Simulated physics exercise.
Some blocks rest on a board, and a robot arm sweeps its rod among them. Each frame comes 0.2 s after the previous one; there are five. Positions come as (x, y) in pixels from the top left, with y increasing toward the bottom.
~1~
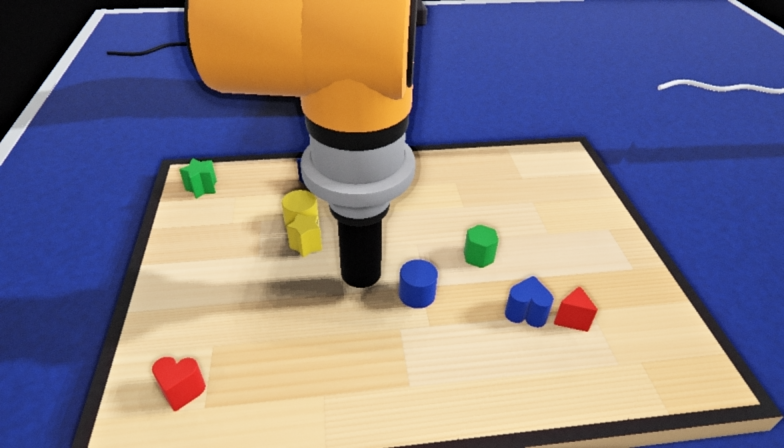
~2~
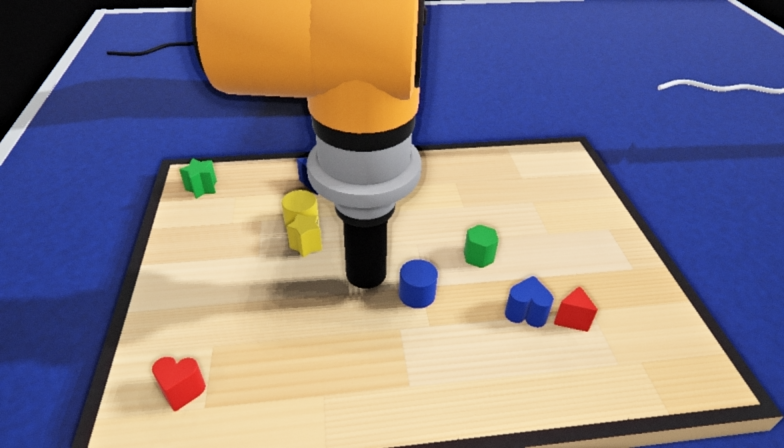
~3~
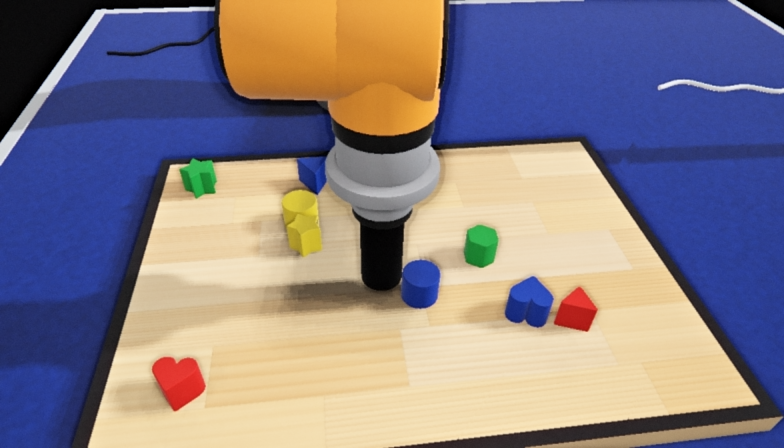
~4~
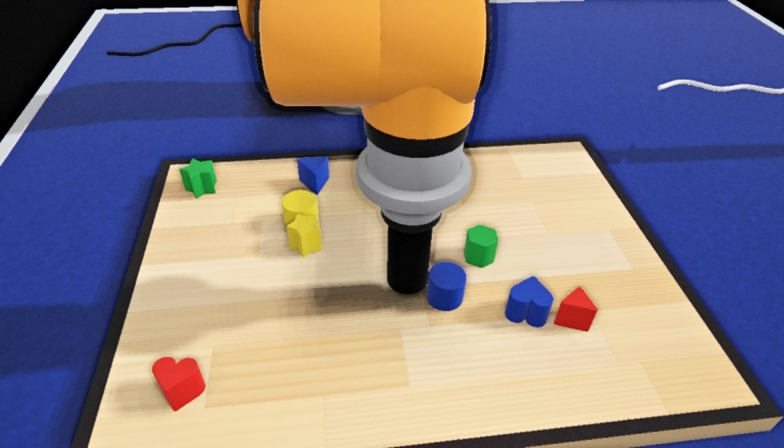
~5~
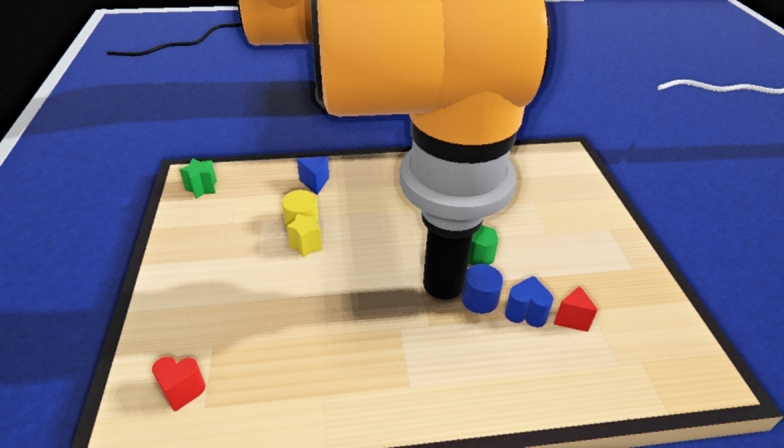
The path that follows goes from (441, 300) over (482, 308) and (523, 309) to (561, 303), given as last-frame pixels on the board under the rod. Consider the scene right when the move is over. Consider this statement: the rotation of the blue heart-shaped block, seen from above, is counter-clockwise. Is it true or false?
My answer: False.
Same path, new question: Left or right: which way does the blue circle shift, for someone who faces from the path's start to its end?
Toward the left.
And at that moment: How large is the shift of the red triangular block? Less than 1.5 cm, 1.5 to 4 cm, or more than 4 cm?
Distance: Between 1.5 and 4 cm.
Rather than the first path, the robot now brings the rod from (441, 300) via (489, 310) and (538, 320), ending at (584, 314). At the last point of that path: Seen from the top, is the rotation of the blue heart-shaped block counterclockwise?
It seems not.
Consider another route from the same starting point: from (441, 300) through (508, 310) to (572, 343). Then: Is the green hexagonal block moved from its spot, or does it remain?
From what I can tell, it will keep its place.
The first path, step by step. One third of the way, rod at (486, 293); blue circle at (523, 276); blue heart-shaped block at (548, 299); red triangular block at (585, 300), turned 20° anticlockwise.
Two thirds of the way, rod at (530, 293); blue circle at (553, 266); blue heart-shaped block at (573, 305), turned 20° clockwise; red triangular block at (599, 303), turned 60° anticlockwise.
At the end, rod at (567, 287); green hexagonal block unmoved; blue circle at (573, 254); blue heart-shaped block at (587, 310), turned 20° clockwise; red triangular block at (611, 304), turned 55° anticlockwise.
